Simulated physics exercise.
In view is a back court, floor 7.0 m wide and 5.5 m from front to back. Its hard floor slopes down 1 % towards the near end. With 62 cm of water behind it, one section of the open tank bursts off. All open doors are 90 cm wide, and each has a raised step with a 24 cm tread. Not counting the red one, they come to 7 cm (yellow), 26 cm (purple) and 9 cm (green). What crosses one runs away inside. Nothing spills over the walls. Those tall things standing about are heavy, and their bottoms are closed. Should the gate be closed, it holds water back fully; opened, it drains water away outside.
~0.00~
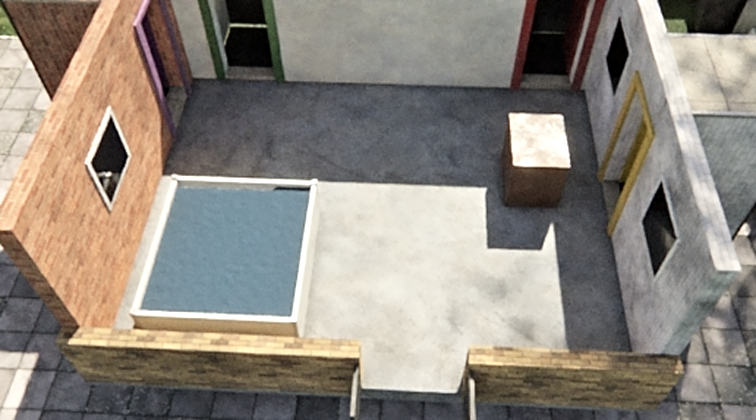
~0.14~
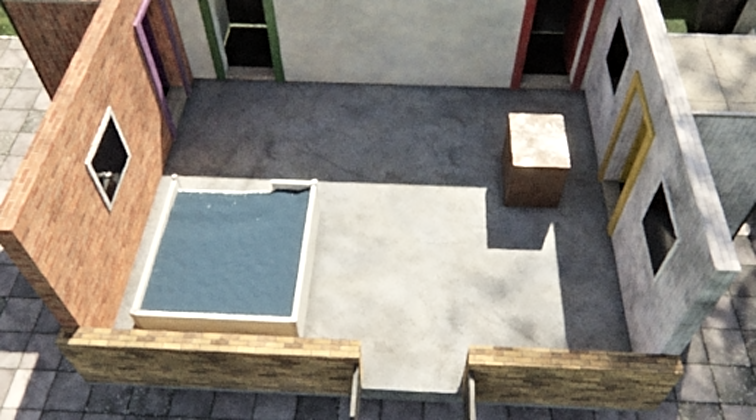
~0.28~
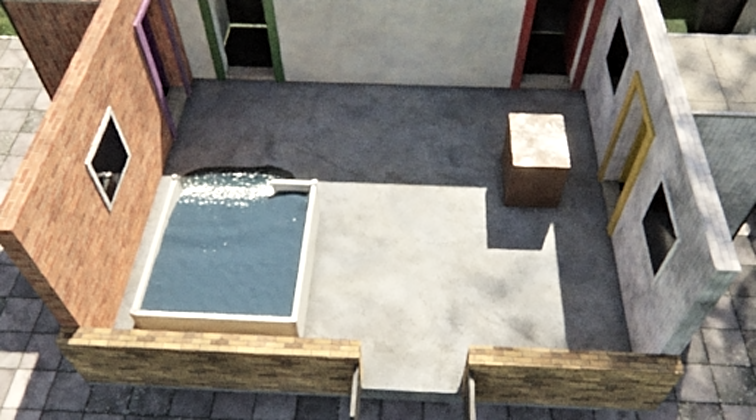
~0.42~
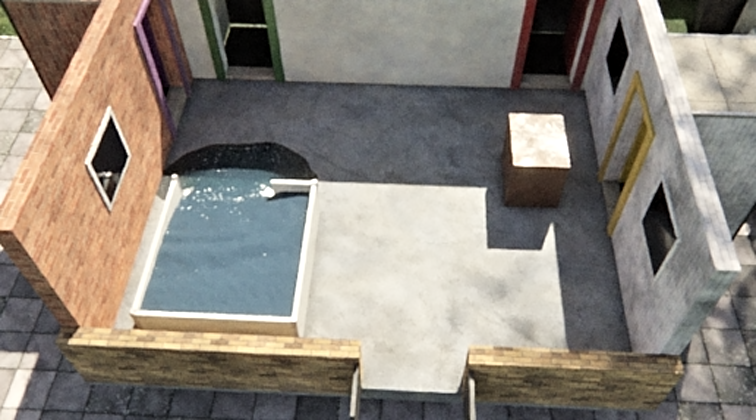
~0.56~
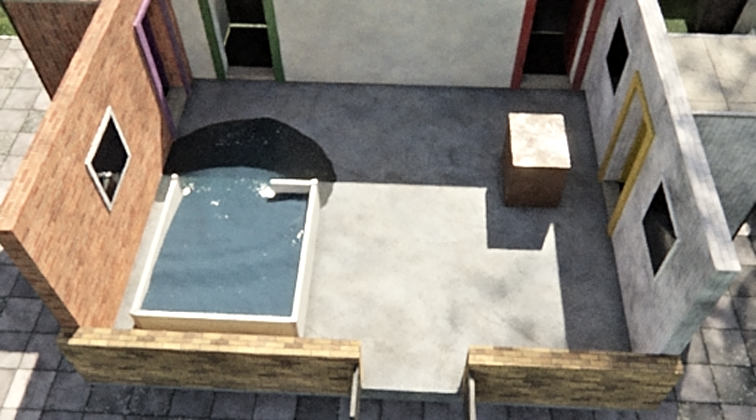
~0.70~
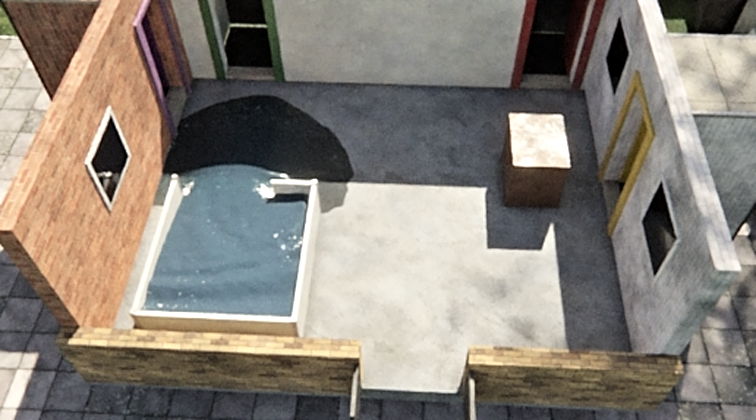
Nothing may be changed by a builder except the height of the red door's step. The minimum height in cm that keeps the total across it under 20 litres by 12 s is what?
It is close to 9 cm.
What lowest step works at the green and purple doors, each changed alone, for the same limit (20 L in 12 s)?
About 30 cm at green and about 21 cm at purple.
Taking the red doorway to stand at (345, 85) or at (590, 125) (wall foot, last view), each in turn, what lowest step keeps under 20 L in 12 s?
You'd want about 14.5 cm there first, then about 11.5 cm.
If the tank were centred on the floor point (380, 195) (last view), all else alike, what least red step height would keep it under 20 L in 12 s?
Close to 11.5 cm would do it.
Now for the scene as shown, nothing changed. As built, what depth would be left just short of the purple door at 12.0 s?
Some 4.5 centimetres.
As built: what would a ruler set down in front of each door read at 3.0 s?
In cm - yellow: 0, red: 1, purple: 25, green: 30.
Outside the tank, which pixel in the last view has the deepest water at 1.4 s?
(193, 81).
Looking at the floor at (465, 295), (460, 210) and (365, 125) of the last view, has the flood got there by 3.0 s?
In order: Untouched, untouched, soaked.
After 1.4 s water covers 25 % of the floor, deepest (42 cm) near (193, 81); it has not reached the red door.
After 3.0 s water covers 35 % of the floor, deepest (31 cm) near (213, 82); 1 cm at the red door, 0 litres in over its 12 cm step.
After 12.0 s water covers 95 % of the floor, deepest (12 cm) near (528, 378); 7 cm at the red door, 4 litres in over its 12 cm step.
At the red door as built, the water arrived by 3.0 s and peaked near 13 cm at 6.8 s.
Run again over the same 12 s with other heights there, 32 litres in over 8 cm, 7 litres over 11 cm. The limit of 20 litres is kept from about 9 cm up.
